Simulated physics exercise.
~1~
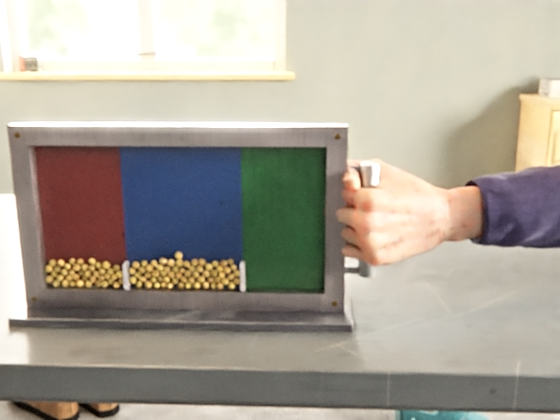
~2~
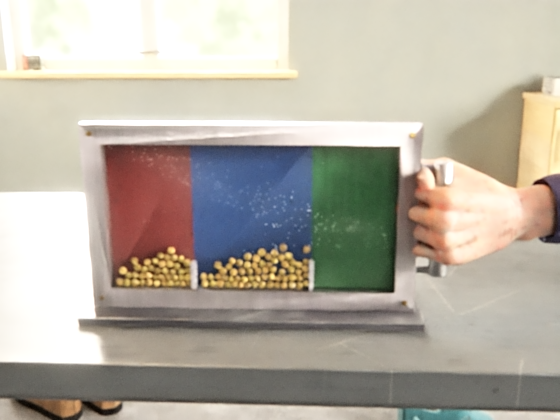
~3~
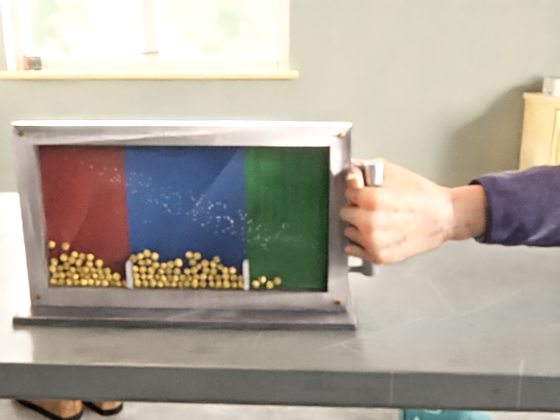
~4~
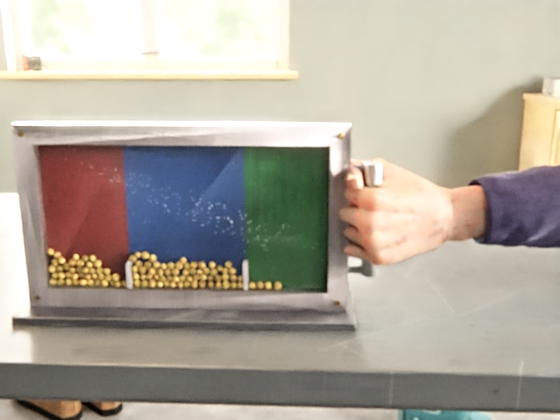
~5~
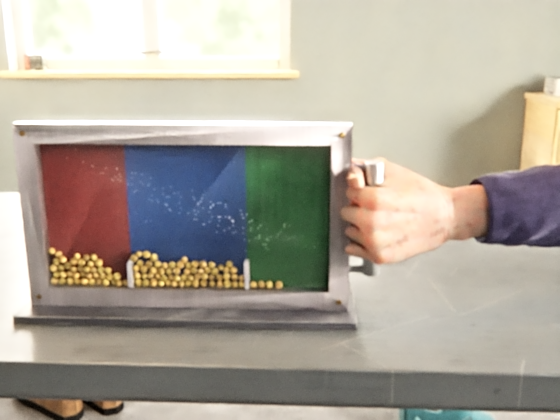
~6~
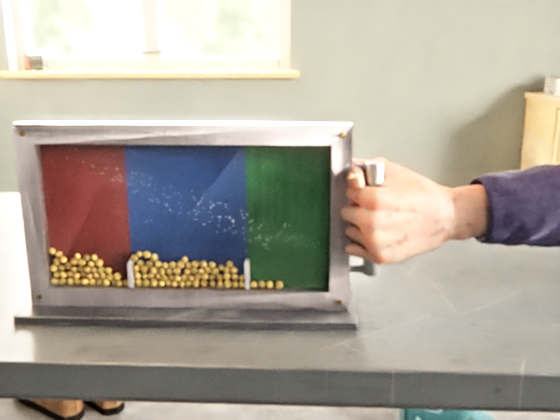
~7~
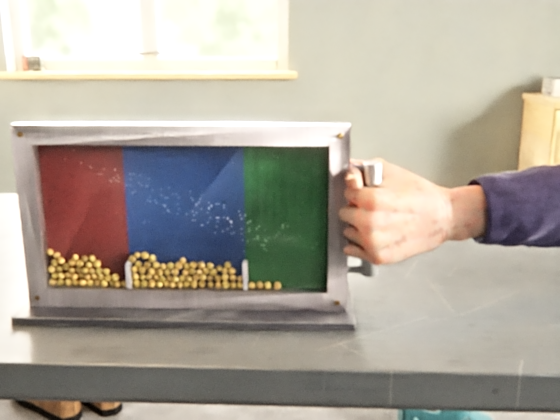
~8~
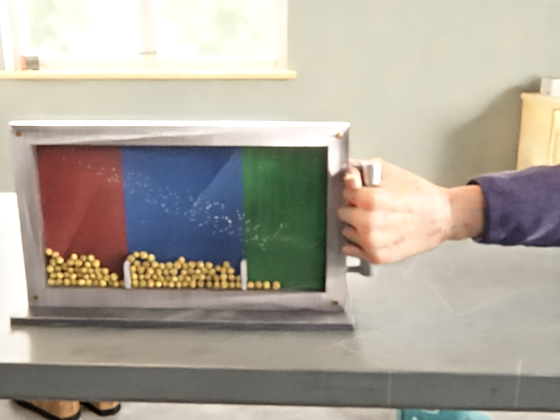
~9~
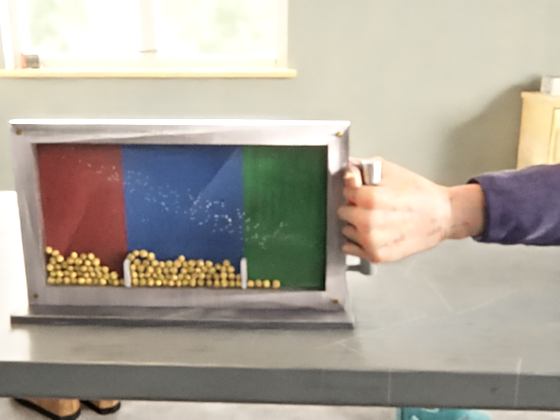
Hand sliding an upright tray of chickpeas right and back left along a table, a few spilling into the green strip before settling.
